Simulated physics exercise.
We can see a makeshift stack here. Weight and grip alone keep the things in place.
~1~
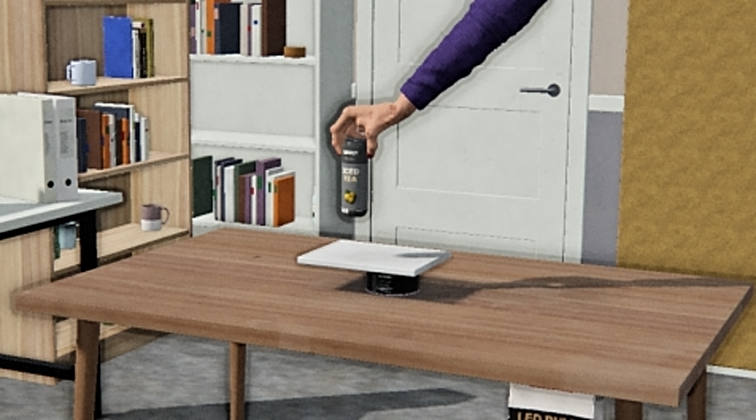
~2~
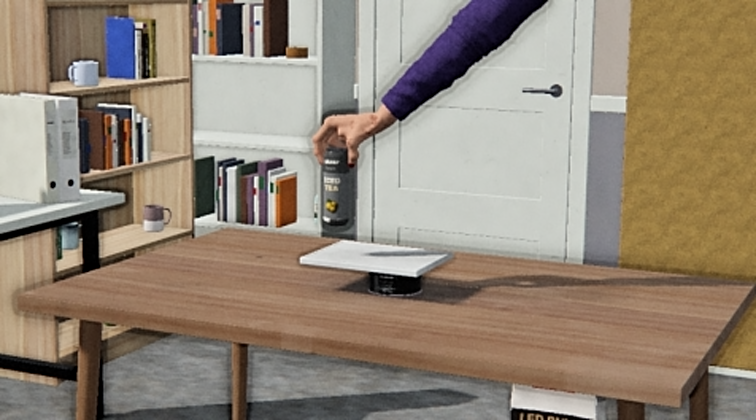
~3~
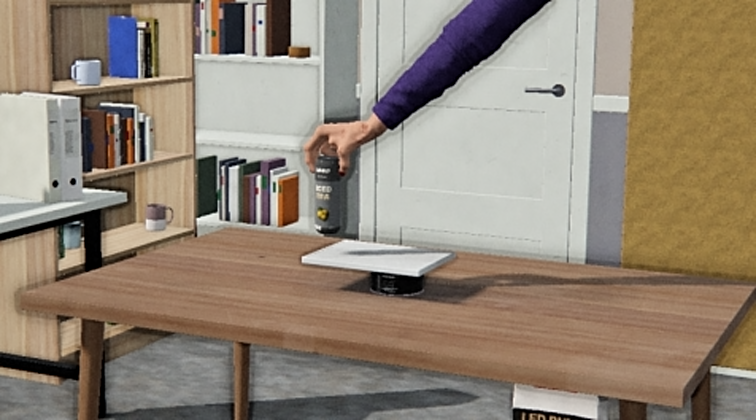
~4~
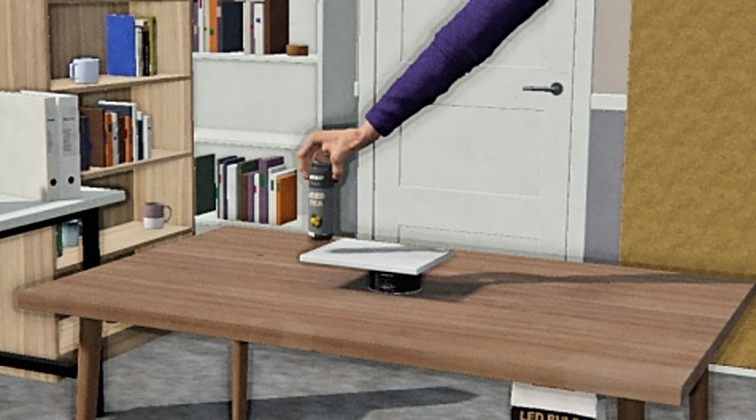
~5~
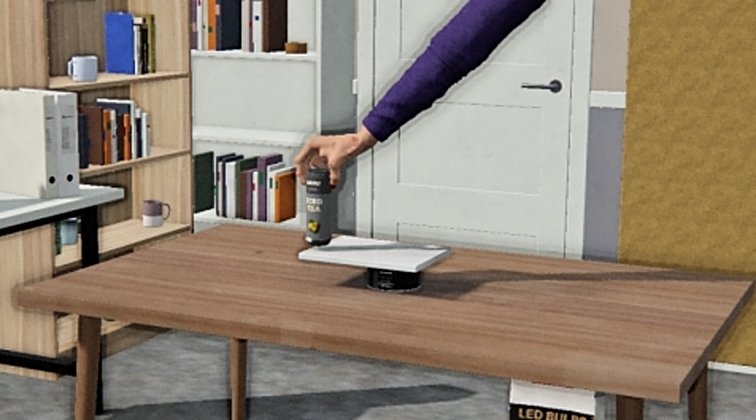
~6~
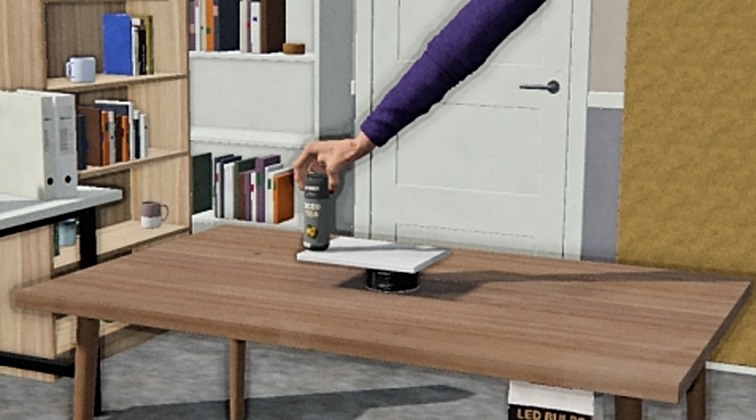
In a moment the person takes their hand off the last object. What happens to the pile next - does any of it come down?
The stack is unstable.
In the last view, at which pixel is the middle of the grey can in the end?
Around (260, 264).
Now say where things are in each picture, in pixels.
In the first frame, coming down; grey can (355, 178); white lid (376, 257).
In the second frame, coming down; grey can (337, 187); white lid (378, 258).
In the third frame, coming down; grey can (328, 195); white lid (380, 258).
In the fourth frame, coming down; grey can (321, 202); white lid (378, 256).
In the fifth frame, coming down; grey can (319, 207); white lid (377, 253).
In the sixth frame, in place under the hand; grey can (317, 213); white lid (375, 254).
Then, 0.30 s later than the last frame, grey can now fallen; white lid tilted by 32°.
Then, 0.40 s later than the last frame, white lid tilted by 25°.
Then, 0.60 s later than the last frame, white lid tilted by 9°.
When it is over, fallen, grey can; moved from the start, white lid; black tub as before. End places, in pixels of the last picture, grey can near (260, 263). The stack gives way.
